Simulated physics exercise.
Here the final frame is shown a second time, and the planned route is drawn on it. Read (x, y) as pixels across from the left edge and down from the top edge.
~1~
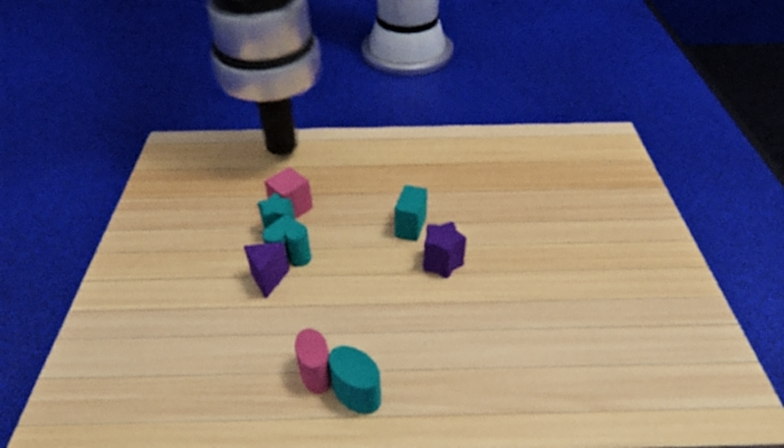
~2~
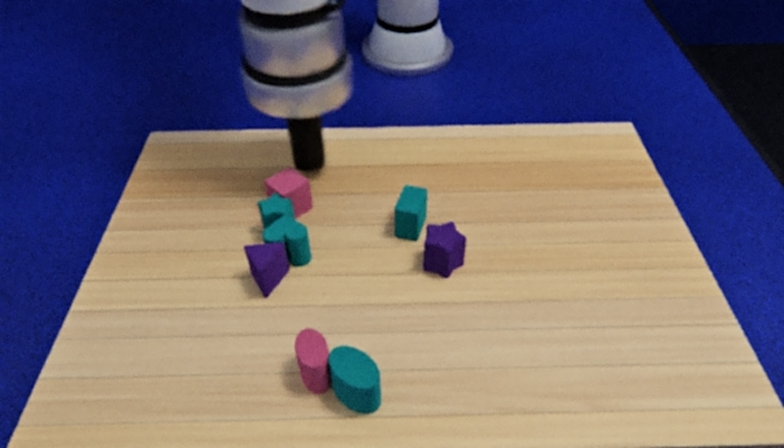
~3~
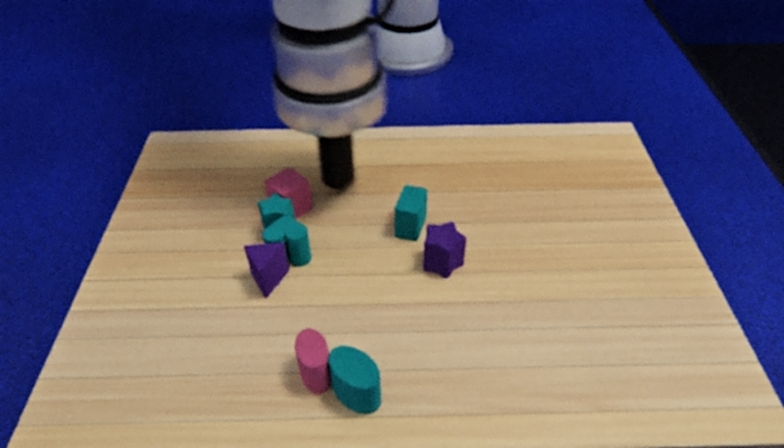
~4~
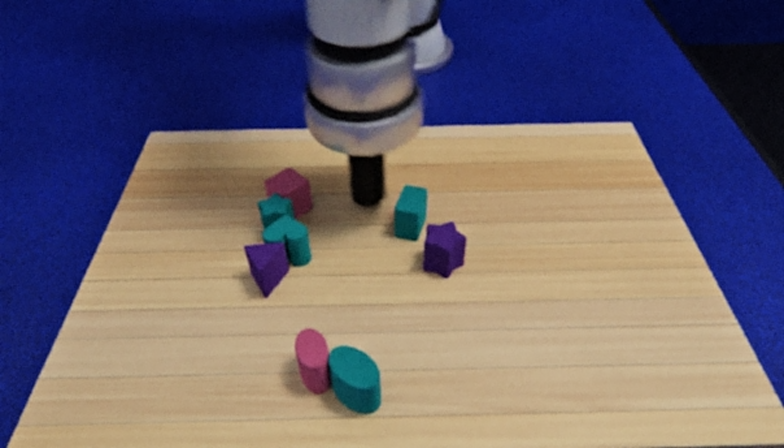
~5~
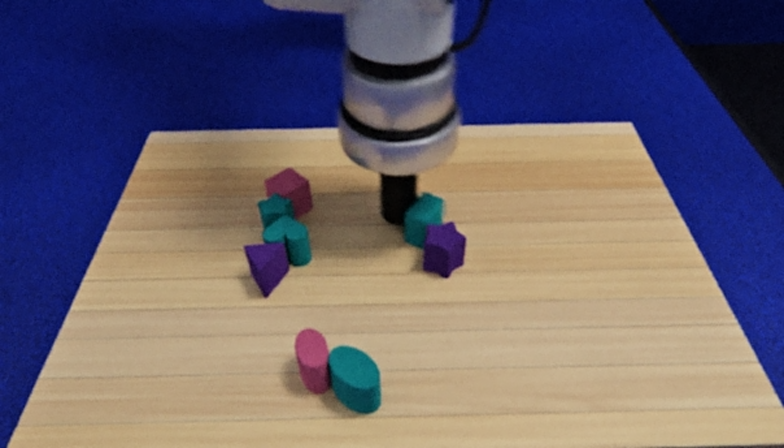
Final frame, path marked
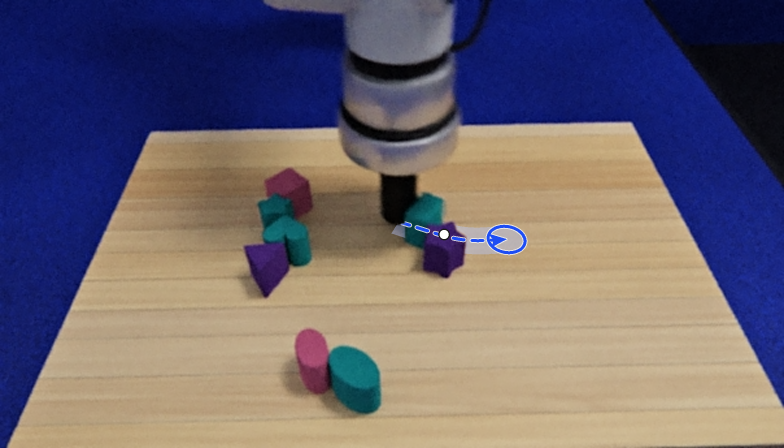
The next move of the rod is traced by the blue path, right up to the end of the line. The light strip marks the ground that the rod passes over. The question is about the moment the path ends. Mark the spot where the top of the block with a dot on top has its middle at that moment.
Somewhere near (465, 258).
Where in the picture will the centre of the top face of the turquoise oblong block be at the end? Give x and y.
I predict (479, 236).
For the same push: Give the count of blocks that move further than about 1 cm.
The result: Two blocks.
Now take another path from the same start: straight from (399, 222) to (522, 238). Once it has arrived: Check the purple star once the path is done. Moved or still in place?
Displaced.
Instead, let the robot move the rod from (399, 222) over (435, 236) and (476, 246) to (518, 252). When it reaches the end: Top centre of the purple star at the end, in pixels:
I expect it at (471, 265).
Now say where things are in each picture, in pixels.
In the first picture, rod's lower end at (282, 146); turquoise oblong block at (411, 198); purple star at (444, 235).
In the second picture, rod at (310, 162); blocks still.
In the third picture, rod at (339, 178); blocks still.
In the fourth picture, rod at (368, 195); blocks still.
In the fifth picture, rod at (399, 213); turquoise oblong block at (425, 206); purple star at (444, 235).
Drawn move, from (399, 222) by way of (450, 238) to (507, 239); the dot is on the purple star.
On the path given first. One third of the way, rod at (434, 223); turquoise oblong block at (456, 225), turned 50° clockwise; purple star at (455, 249).
Two thirds of the way, rod at (471, 231); turquoise oblong block at (479, 236), turned 70° clockwise; purple star at (465, 258), turned 20° clockwise.
At the end, rod at (508, 230); turquoise oblong block at (479, 236), turned 70° clockwise; purple star at (465, 258), turned 20° clockwise.
